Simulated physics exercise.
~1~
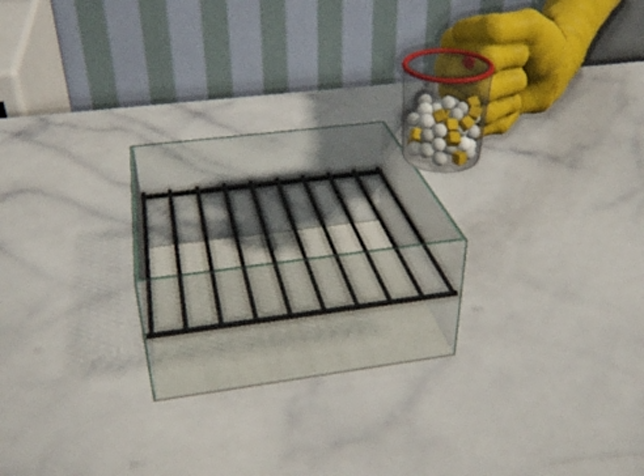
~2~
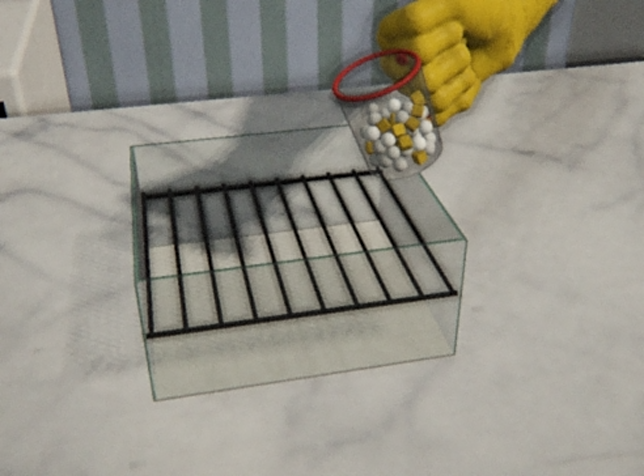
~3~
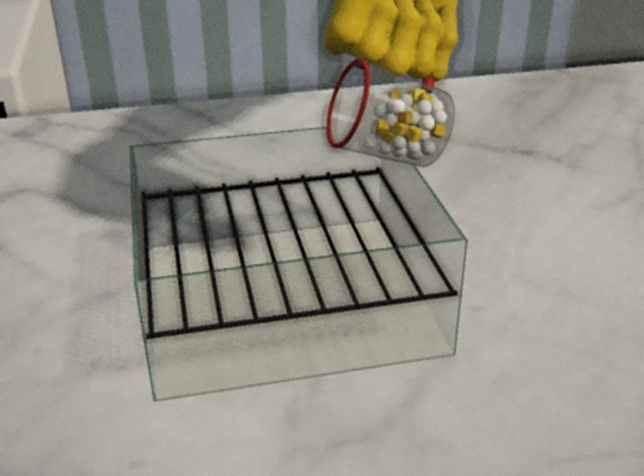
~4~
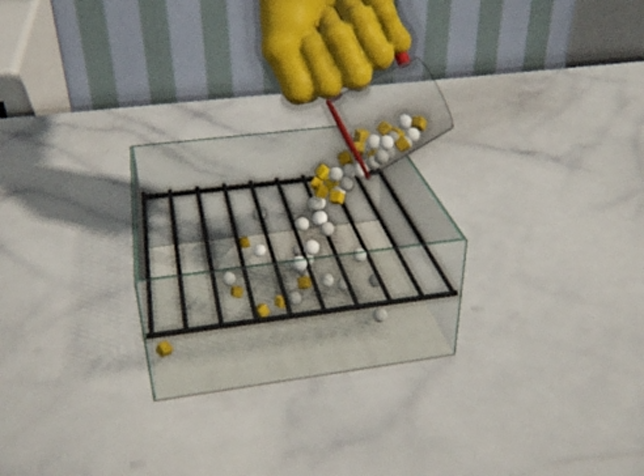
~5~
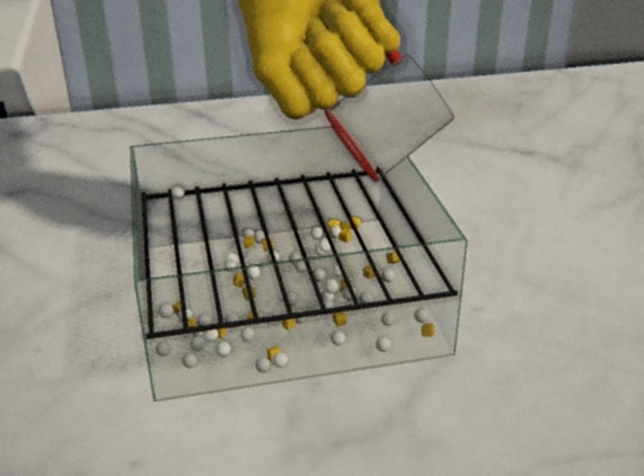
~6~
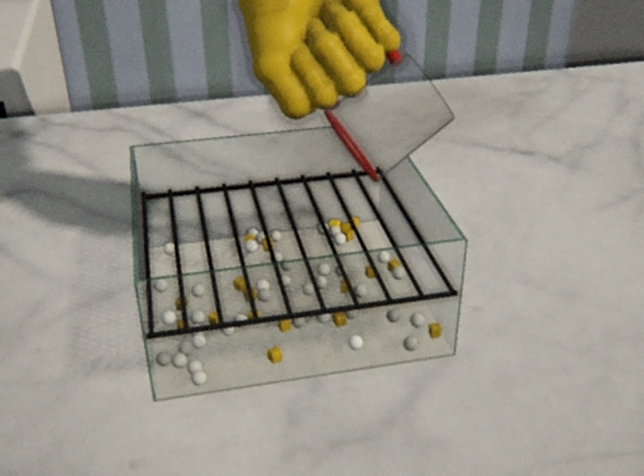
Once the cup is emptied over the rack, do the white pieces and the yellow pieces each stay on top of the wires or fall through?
Both colours fall through. The white pieces and the yellow pieces all end up under the rack.
